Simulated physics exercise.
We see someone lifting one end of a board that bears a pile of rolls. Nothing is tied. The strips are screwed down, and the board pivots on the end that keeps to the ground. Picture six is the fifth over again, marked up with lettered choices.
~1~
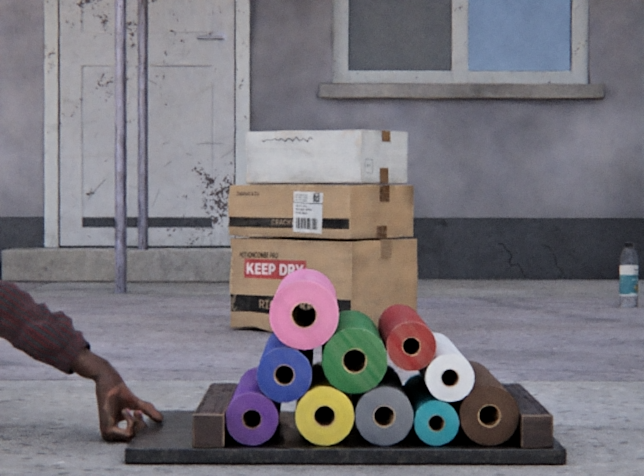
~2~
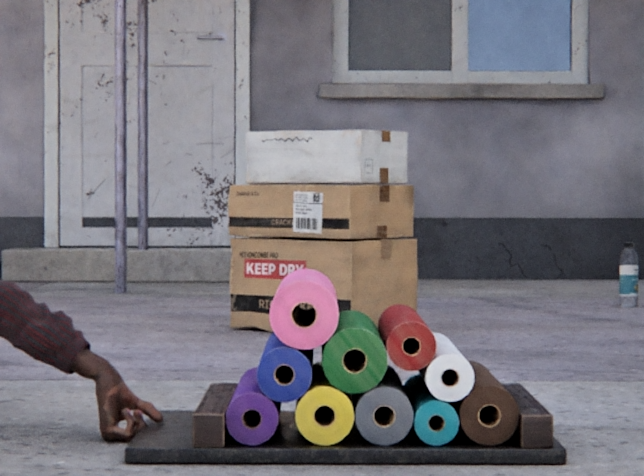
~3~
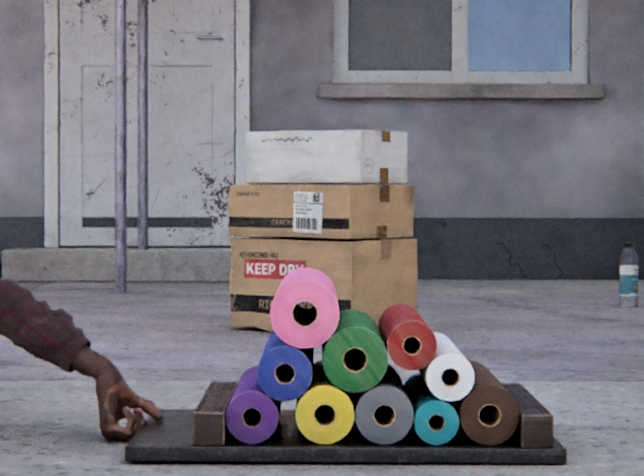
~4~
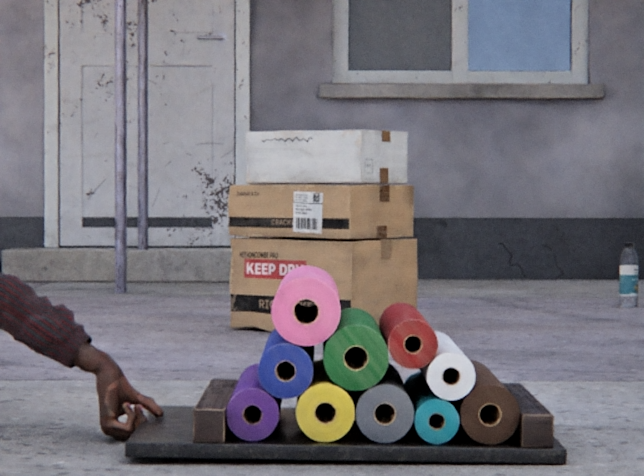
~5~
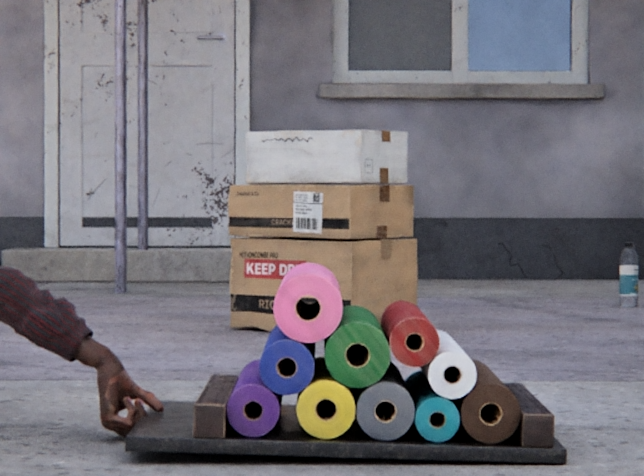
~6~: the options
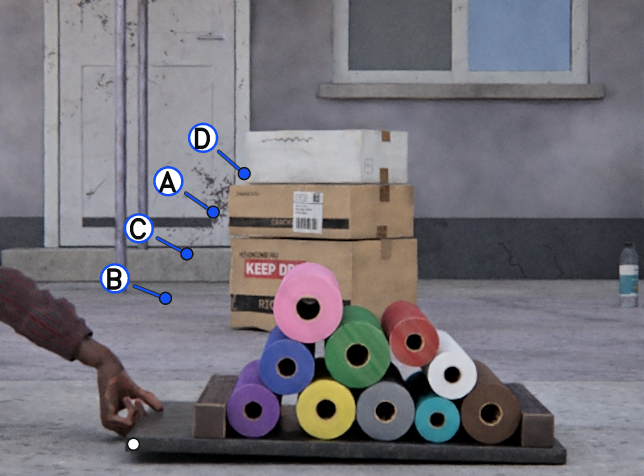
On paving outside a grey building, a hand slightly raising the left end of a dark board stacked with colourful rolls.
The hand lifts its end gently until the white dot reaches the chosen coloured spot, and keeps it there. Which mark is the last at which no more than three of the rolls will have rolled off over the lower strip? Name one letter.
No higher than C.
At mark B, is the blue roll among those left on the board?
The blue roll: Yes.
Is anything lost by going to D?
Yes.
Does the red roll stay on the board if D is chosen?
No.
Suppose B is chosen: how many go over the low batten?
The count is none.
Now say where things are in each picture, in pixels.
The first frame shows white roll (450, 378); green roll (355, 361); red roll (411, 346).
The second frame shows red roll (411, 346); pink roll (304, 315).
The third frame shows board (344, 419); purple roll (252, 417); turquoise roll (436, 422).
The fourth frame shows board (344, 417); purple roll (253, 415); yellow roll (326, 413); turquoise roll (437, 421).
The fifth frame shows board (345, 414); purple roll (253, 410); yellow roll (326, 410).
On the marked copy, A at (213, 212); B at (165, 298); C at (187, 254); D at (244, 174); the white dot at (134, 444).
Taking C. A third of the way, board at 16°.
Two thirds of the way, board at 28°.
When it is over, board at 28°, none over the low batten.
As for the rest, A five over the low batten; B none over the low batten; D five over the low batten.
